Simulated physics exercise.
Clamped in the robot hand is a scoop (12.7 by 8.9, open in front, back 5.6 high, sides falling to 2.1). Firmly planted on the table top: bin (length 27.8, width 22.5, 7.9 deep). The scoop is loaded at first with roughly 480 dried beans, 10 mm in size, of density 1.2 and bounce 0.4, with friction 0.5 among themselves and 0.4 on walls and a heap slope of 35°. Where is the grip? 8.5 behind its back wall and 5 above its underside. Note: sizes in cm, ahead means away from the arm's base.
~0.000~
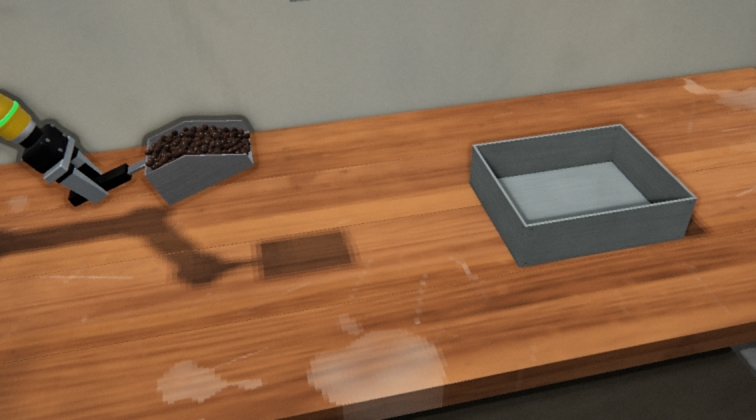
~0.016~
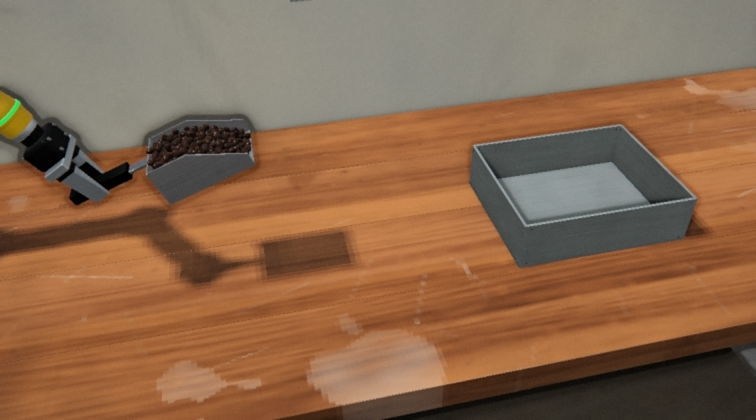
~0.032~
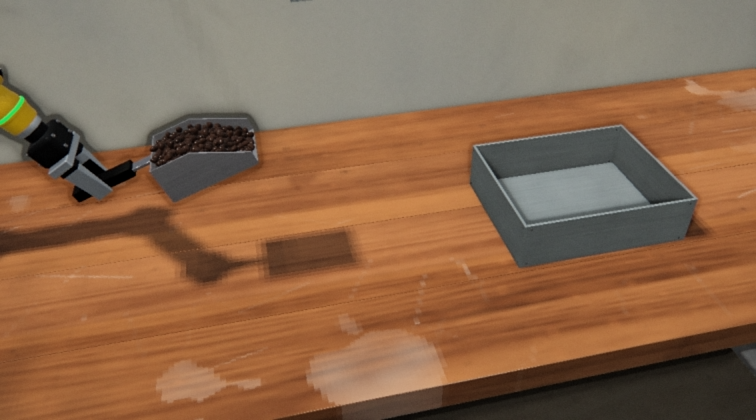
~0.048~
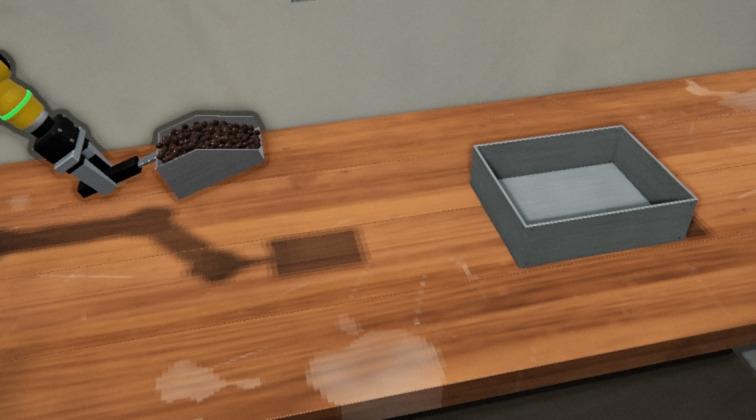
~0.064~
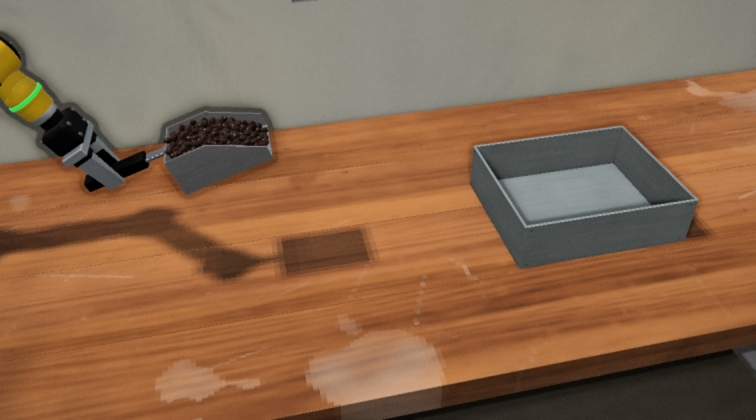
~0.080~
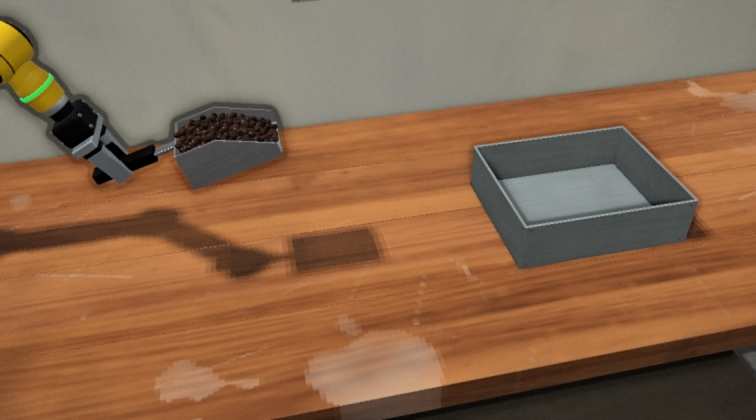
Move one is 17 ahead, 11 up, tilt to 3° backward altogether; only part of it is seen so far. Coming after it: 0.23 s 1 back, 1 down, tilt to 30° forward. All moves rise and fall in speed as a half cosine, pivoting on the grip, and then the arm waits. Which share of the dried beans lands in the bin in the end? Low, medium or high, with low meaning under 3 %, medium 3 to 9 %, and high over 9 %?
Answer: Low.
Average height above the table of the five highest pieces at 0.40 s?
Height: Some 20 cm.
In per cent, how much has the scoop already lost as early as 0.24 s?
Near 5 in a hundred parts have gone so far.
After 0.24 s, tilted 3° backward, highest piece 31 above the table; 457 on the scoop, 25 in flight or on a rim.
After 0.40 s, tilted 21° forward, highest piece 21 above the table; 26 on the scoop, 456 in flight or on a rim.
After 0.68 s, tilted 30° forward, highest piece 7 above the table; 479 on the table or floor, 3 in flight or on a rim.
After 1.73 s, tilted 30° forward, highest piece 2 above the table; 482 on the table or floor.
In the end, 482 on the table or floor. That is 0 % in the bin.
